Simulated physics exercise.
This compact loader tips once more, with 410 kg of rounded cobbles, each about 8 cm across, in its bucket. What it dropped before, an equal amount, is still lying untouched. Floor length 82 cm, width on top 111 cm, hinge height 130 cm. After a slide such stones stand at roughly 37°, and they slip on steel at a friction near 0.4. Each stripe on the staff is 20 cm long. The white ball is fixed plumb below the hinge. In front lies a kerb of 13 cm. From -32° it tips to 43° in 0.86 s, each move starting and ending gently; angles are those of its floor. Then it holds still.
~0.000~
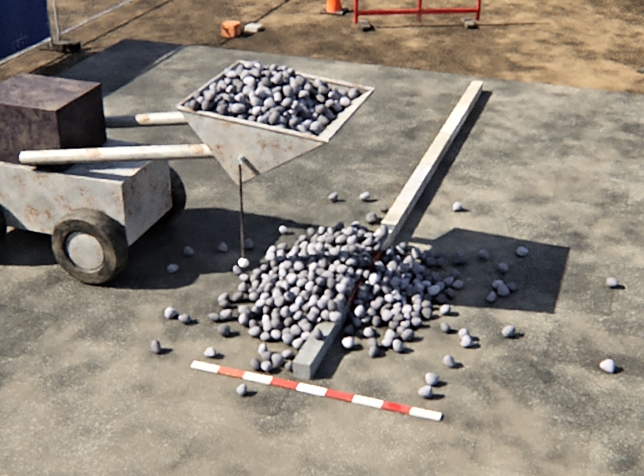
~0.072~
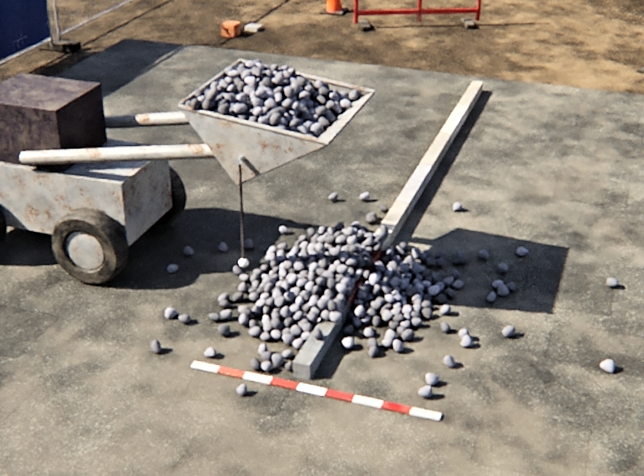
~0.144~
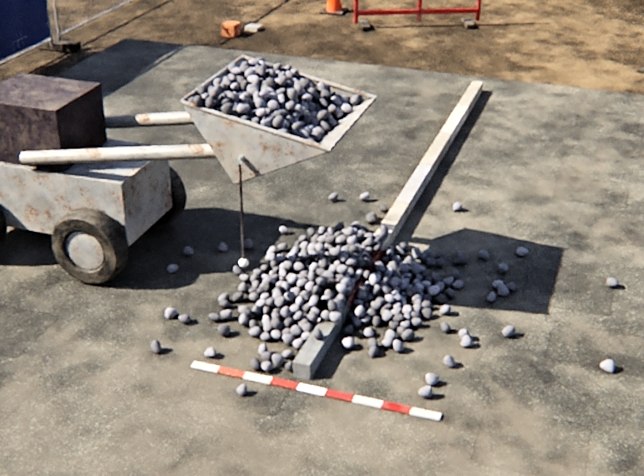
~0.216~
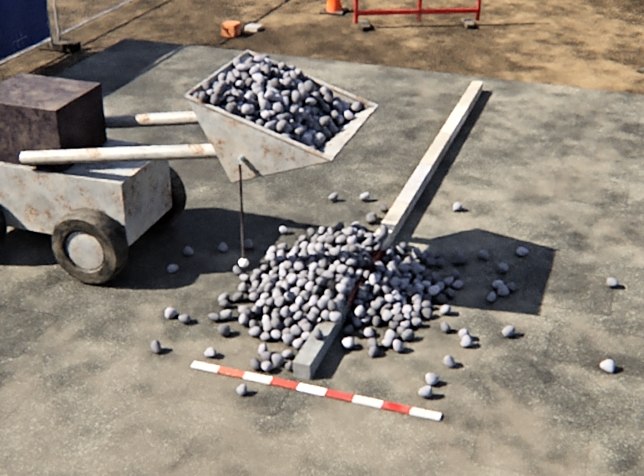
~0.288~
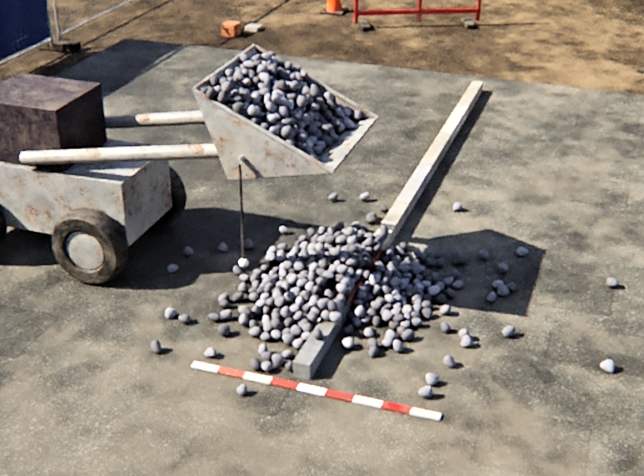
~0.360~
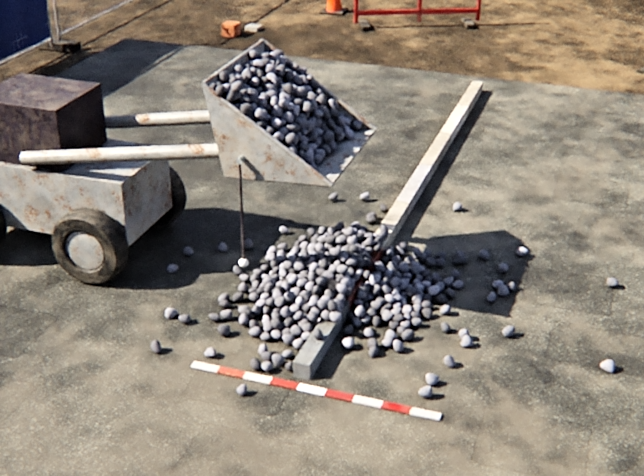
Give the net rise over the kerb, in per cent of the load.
Roughly 87 per cent of a load more.
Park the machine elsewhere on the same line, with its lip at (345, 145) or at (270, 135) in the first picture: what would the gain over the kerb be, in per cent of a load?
Near 95 per cent from the first place, 25 from the second.
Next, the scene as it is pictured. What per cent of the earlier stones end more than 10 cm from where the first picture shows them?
About 20 per cent.
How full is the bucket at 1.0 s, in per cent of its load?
Roughly 45 per cent is still inside.
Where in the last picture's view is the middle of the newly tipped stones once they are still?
Around (404, 293).
After 0.6 s the floor is at 31°; in per cent of one load, 99 in the bucket, 74 on this side of the kerb, 26 over the kerb; the foremost stones are at (532, 293).
After 1.0 s the floor is at 43°; in per cent of one load, 47 in the bucket, 114 on this side of the kerb, 38 over the kerb; the foremost stones are at (532, 293).
After 1.3 s the floor is at 43°; in per cent of one load, 5 in the bucket, 104 on this side of the kerb, 90 over the kerb; the foremost stones are at (533, 291).
After 3.9 s the floor is at 43°; in per cent of one load, 0 in the bucket, 87 on this side of the kerb, 113 over the kerb; the foremost stones are at (611, 331). Net gain over the kerb, 87.
